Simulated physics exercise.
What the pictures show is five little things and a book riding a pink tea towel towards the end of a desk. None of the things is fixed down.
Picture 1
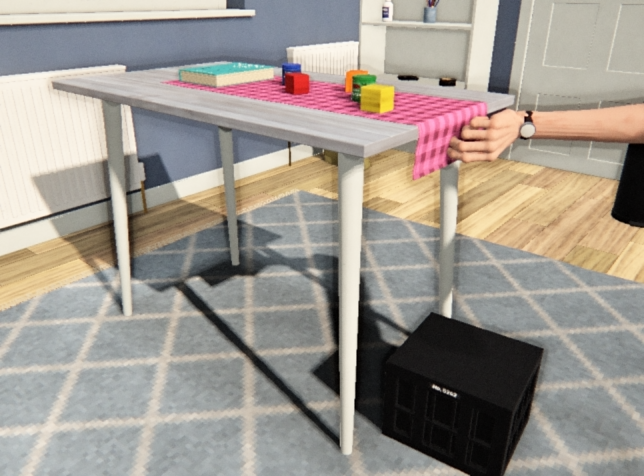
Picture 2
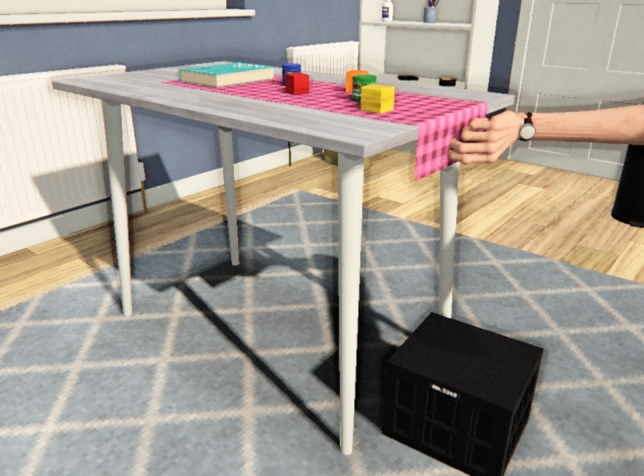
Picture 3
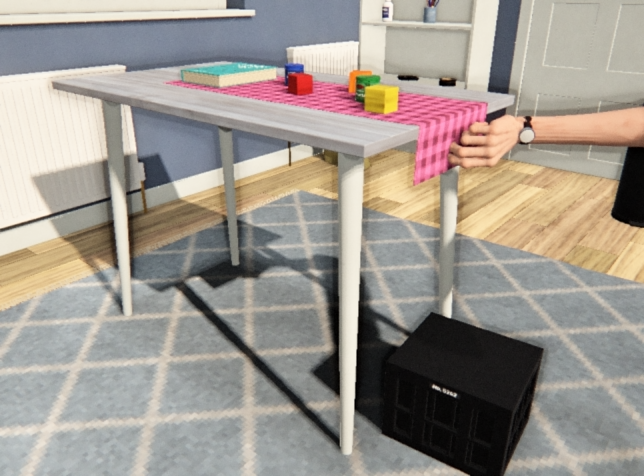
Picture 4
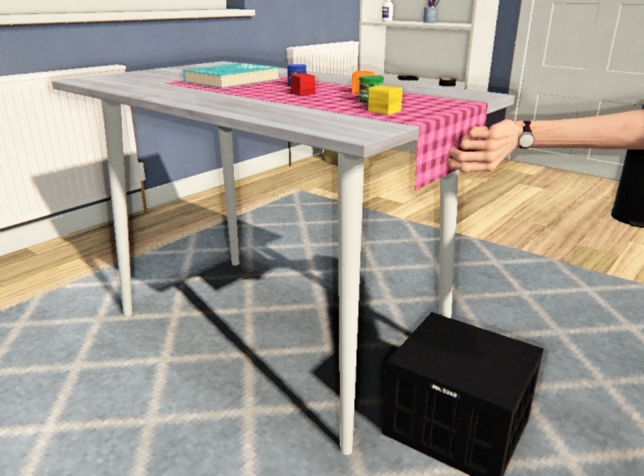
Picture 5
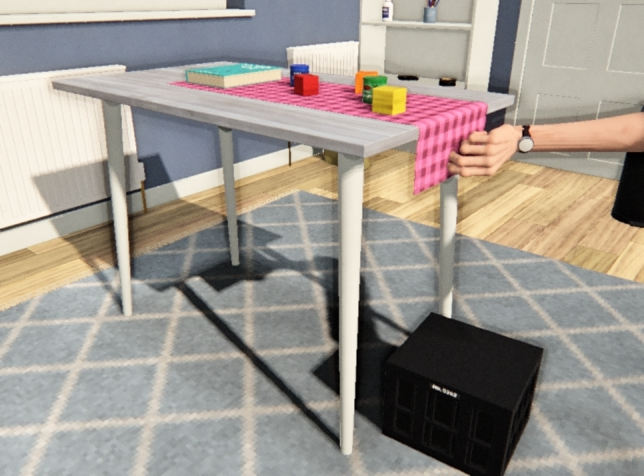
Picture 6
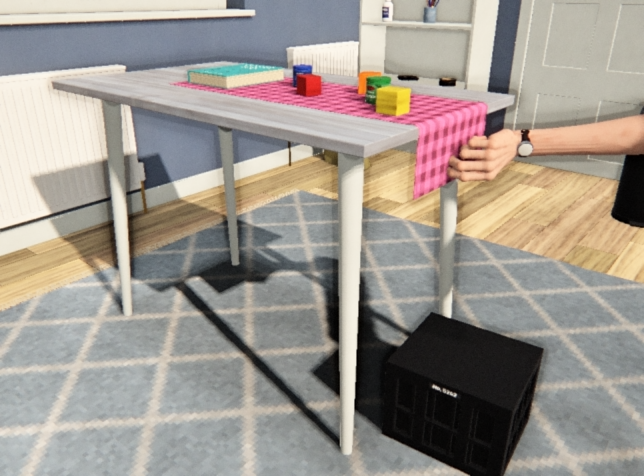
An arm with a wristwatch reaches in from the right beside a pale grey table, seen from a fixed, slightly raised view in a blue-walled room. A pink checked cloth on top carries a teal-covered book and small blue, red, orange, green and yellow objects, with a black crate on the patterned rug below. The hand slowly draws the cloth's hanging end down, and everything on it shifts slightly rightward.
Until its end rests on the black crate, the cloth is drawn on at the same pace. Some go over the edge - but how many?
Watching it, the fallen ones add up to four, no more.
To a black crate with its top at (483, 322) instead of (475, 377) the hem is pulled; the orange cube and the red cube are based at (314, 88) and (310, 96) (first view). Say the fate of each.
The orange cube stays put, the red cube stays put.
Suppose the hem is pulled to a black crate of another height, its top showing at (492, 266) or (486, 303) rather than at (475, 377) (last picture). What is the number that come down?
That would be 1 and 2.
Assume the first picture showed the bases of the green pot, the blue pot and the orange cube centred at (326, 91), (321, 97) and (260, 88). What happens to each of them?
For the green pot it's falling, for the blue pot it's falling, for the orange cube it's staying.
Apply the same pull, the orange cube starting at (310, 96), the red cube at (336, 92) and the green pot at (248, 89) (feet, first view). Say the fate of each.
The orange cube is carried off, the red cube goes over, the green pot stays on.
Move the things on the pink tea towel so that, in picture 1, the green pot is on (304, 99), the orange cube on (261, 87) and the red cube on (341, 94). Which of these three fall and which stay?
As for the green pot, it goes off; the orange cube stays aboard; the red cube goes off.
Soon after, hem near (444, 259); yellow cube gone.
Then, hem near (441, 305); yellow cube, green pot and orange cube gone.
At rest, hem on the crate; yellow cube, green pot, orange cube and red cube gone. The count of fallen things is four.
